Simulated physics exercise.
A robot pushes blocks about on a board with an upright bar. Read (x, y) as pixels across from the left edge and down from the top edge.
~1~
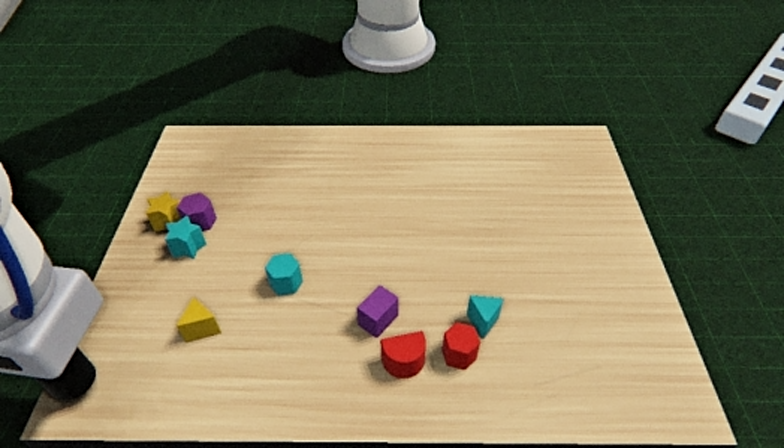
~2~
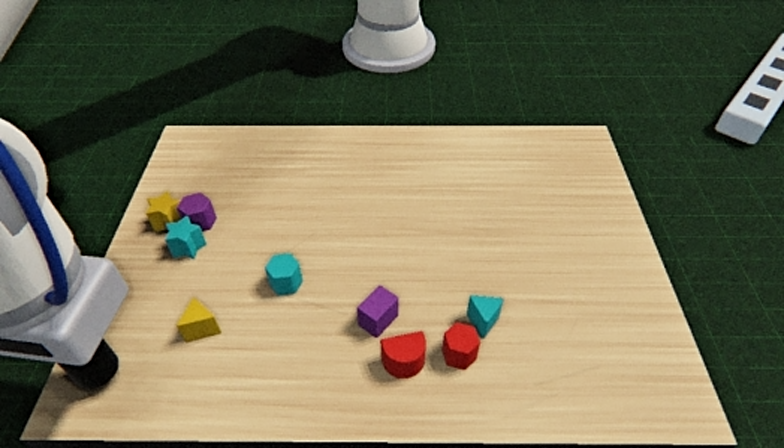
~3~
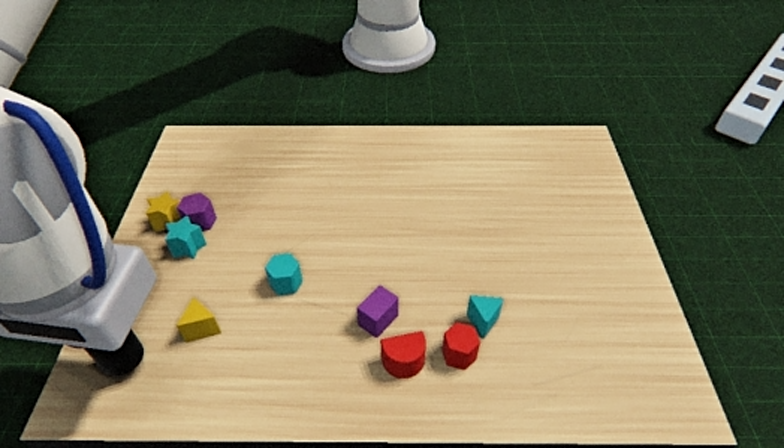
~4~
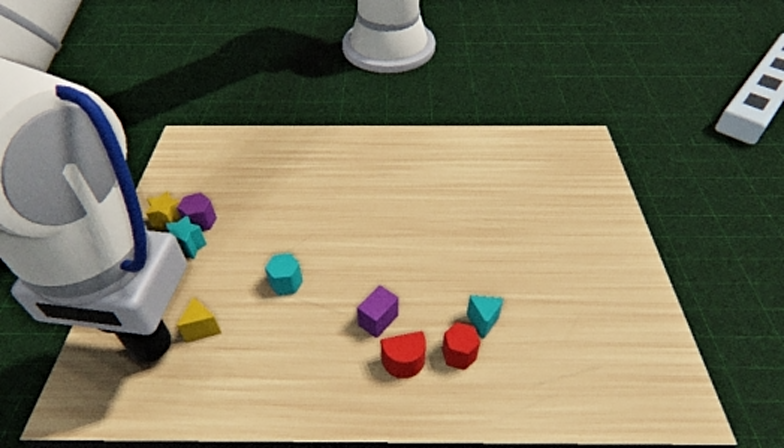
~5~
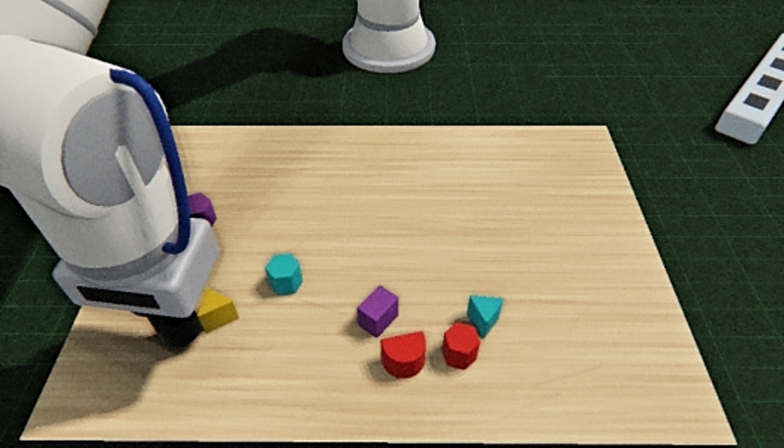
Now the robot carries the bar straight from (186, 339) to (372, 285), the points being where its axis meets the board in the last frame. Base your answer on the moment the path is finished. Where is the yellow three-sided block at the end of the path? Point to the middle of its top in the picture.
Around (254, 274).
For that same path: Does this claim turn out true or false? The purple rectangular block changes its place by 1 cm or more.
My answer: False.
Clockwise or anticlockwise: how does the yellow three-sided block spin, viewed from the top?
Looking down, it rotates anti-clockwise.
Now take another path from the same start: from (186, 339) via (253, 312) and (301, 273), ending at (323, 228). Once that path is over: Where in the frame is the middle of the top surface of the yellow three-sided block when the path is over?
At the end it should sit near (273, 242).
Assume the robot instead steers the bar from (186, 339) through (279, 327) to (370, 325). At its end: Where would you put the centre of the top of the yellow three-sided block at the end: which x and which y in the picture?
I think it will end close to (241, 287).
On the path given first. One third of the way, bar (248, 311); yellow three-sided block (251, 277), turned 100° anticlockwise.
Two thirds of the way, bar (311, 293); yellow three-sided block (254, 274), turned 110° anticlockwise; turquoise hexagonal block (284, 262).
At the end, bar (372, 276); yellow three-sided block (254, 274), turned 110° anticlockwise; turquoise hexagonal block (284, 262); purple rectangular block not moved.
